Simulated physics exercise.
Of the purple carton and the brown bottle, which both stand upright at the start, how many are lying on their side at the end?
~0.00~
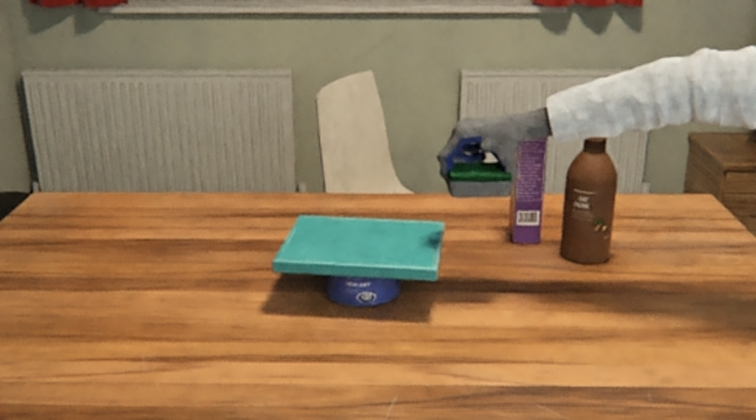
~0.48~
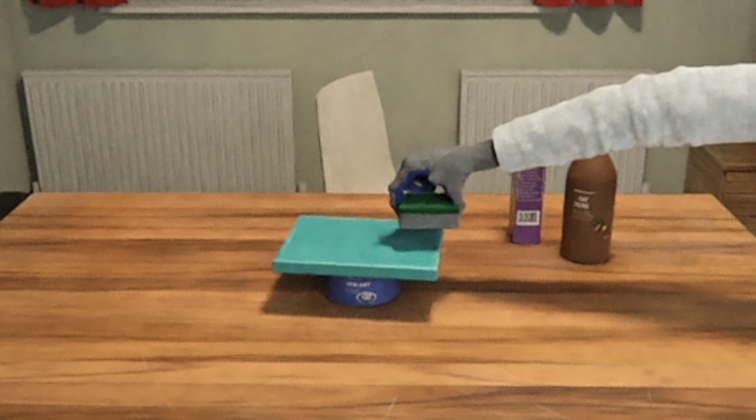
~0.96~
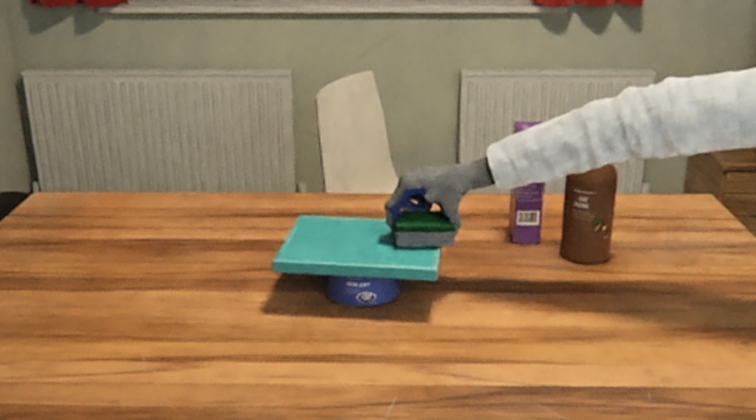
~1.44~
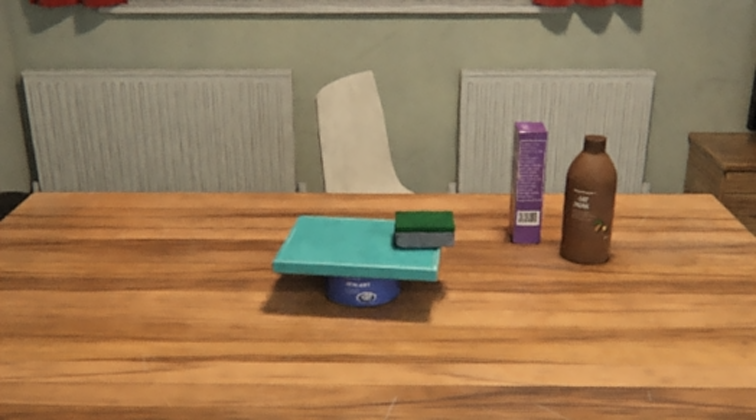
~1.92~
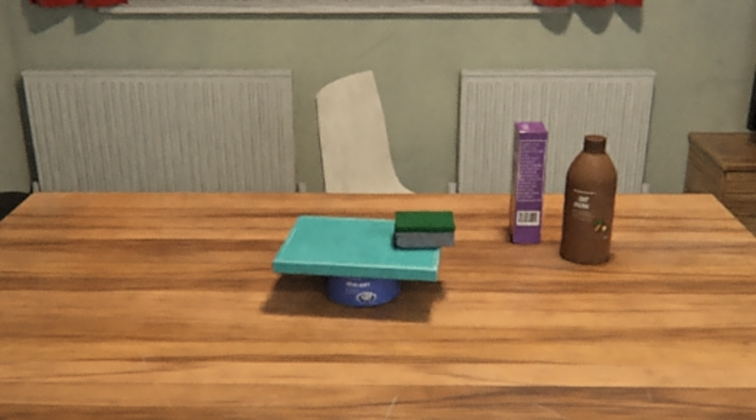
None of them are. The purple carton and the brown bottle are both still standing upright at the end.
